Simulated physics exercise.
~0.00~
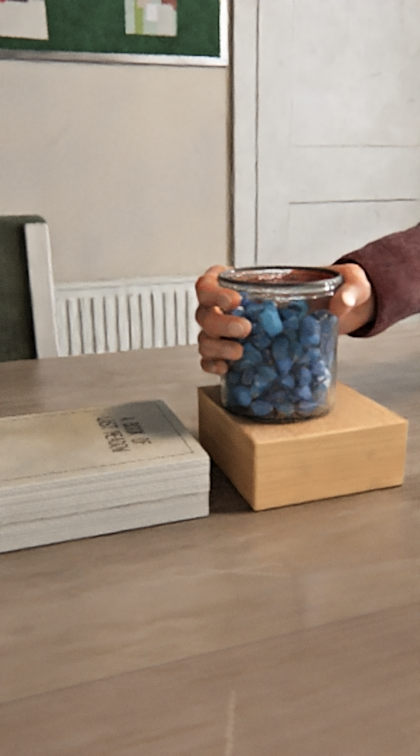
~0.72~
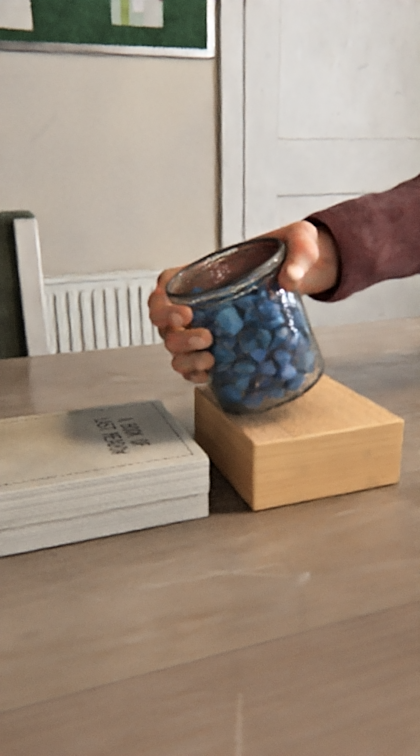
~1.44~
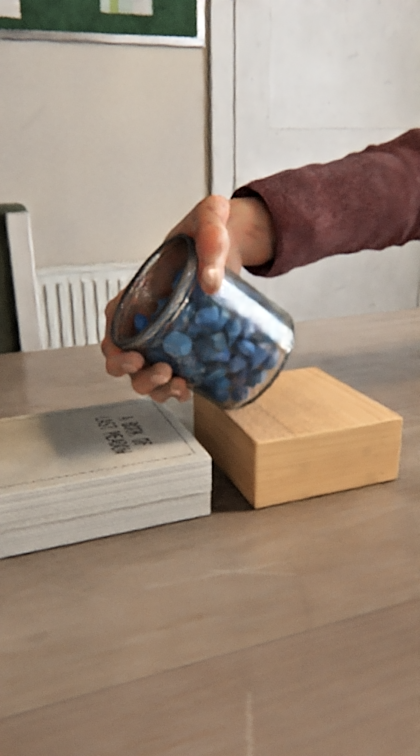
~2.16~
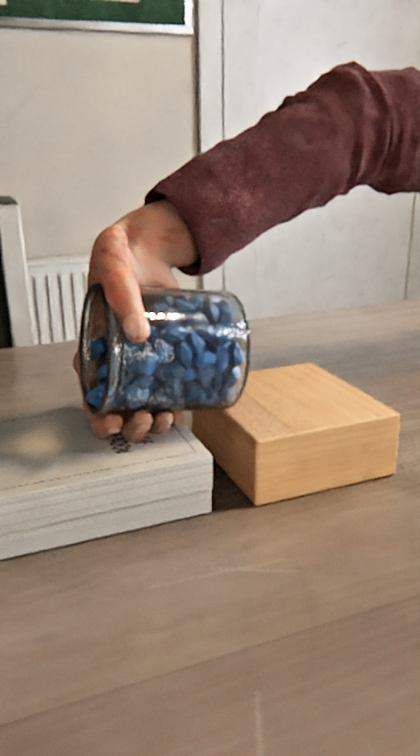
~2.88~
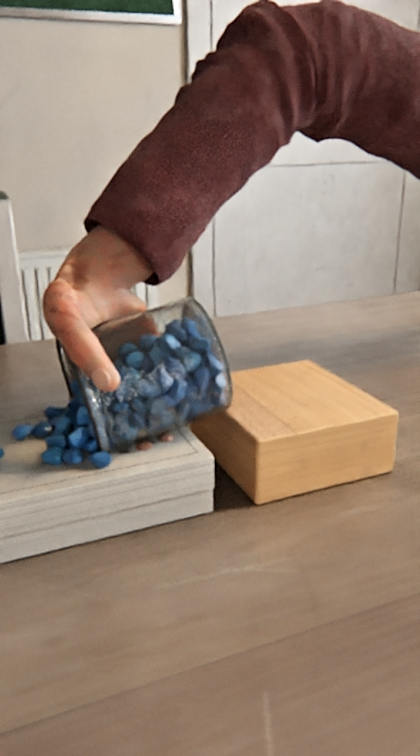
On a wooden table, a hand lifted an open glass jar of blue stones off a wooden block, tipped it leftward onto its side and lowered it against the neighbouring pile of books, where some stones spilled out while most stayed inside.
